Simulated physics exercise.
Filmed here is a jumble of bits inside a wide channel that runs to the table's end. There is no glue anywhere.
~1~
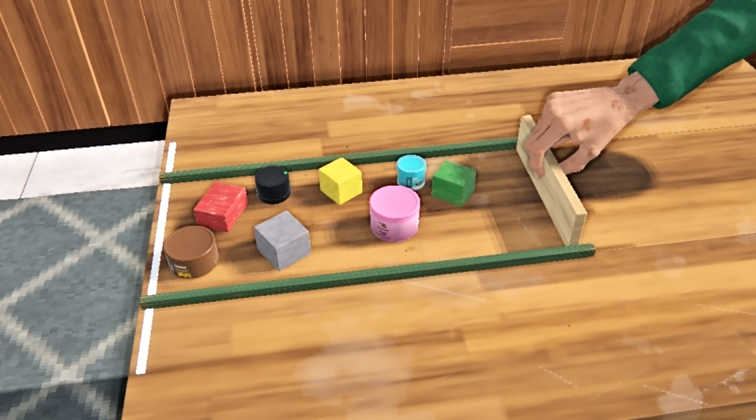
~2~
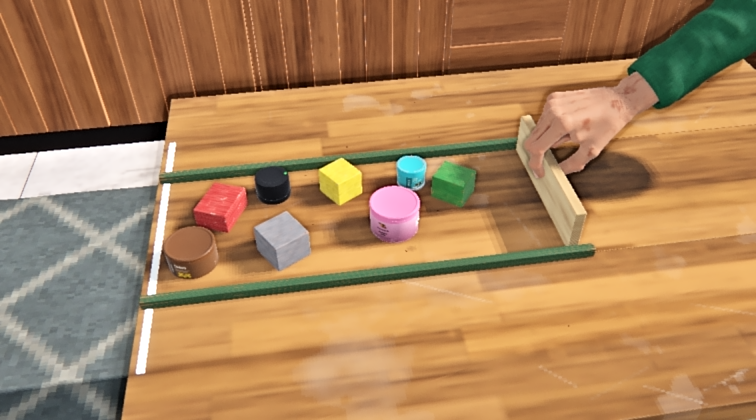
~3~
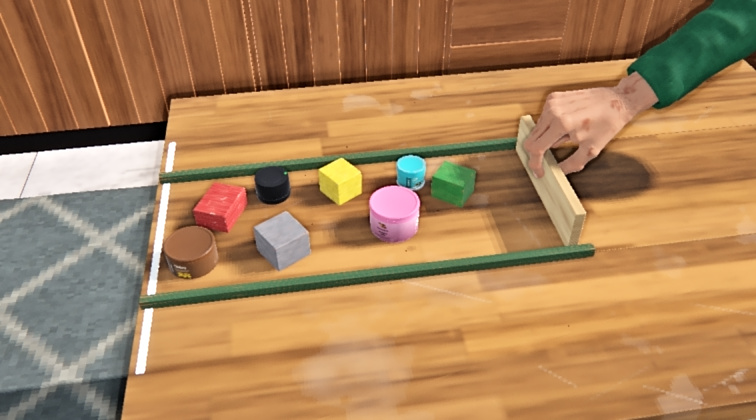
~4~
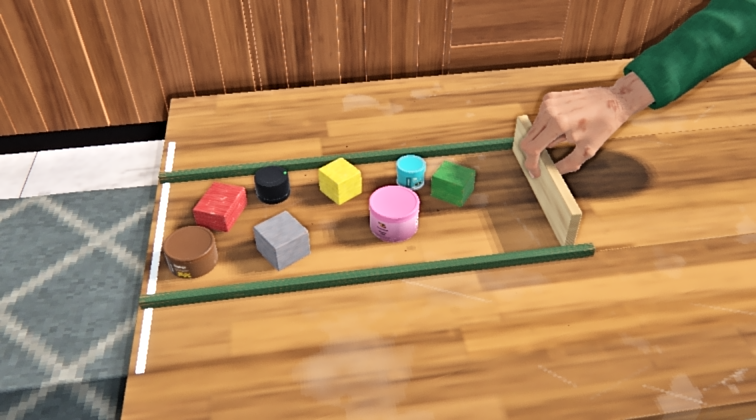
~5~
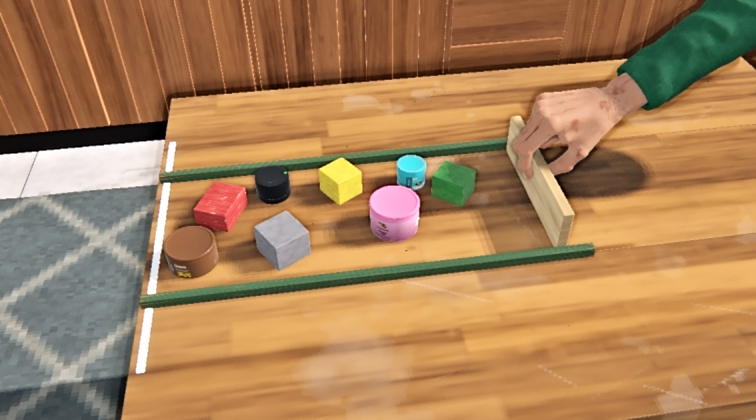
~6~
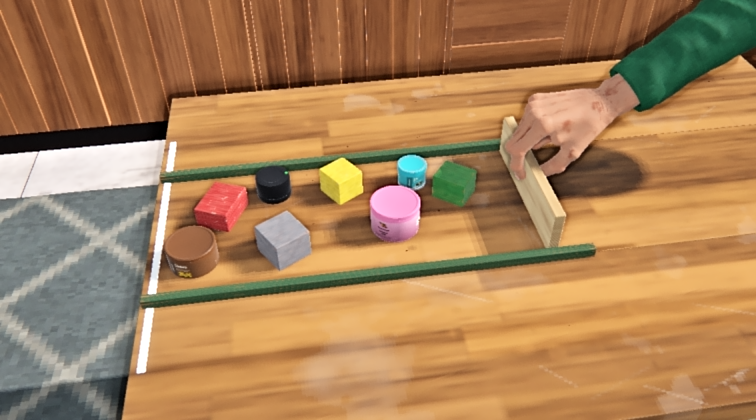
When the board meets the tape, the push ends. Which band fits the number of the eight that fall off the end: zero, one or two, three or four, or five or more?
Fallen: At least five.
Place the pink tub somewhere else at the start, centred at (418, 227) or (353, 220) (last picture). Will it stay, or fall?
At the first spot it drops over the edge, and at the second it drops over the edge.
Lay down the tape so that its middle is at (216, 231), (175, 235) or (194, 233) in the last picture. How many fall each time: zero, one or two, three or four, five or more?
Going through the tapes in order, the count is either one or two, then five or over, then three to four.
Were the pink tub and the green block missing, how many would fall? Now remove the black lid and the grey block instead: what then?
Counts - first: 6, second: 6.
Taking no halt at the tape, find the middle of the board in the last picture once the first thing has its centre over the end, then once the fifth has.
Earlier crossing: About (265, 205); later crossing: About (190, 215).
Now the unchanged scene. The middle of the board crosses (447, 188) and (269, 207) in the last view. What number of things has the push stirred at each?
First 2, then 8.
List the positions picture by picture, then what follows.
The first frame shows brown tub (192, 253); red block (221, 207); black lid (273, 185); board (548, 178); tape (160, 237).
The second frame shows red block (221, 207); board (548, 178).
The third frame shows black lid (273, 185); turquoise tin (411, 174).
The fourth frame shows brown tub (191, 252); pink tub (394, 214).
The fifth frame shows red block (221, 206); grey block (283, 240).
The sixth frame shows brown tub (192, 252); red block (222, 206); black lid (274, 185); board (529, 180); tape (160, 237).
A little later, none off yet; brown tub at rest near (192, 252); red block at rest near (222, 206); black lid at rest near (274, 185).
Next, none off yet; brown tub shifted a little near (169, 257); red block shifted a little near (206, 212); black lid shifted about its own width near (227, 179).
When it is over, the number that fall off is five or more; down, green block, turquoise tin, pink tub, yellow block, grey block, black lid, red block and brown tub.
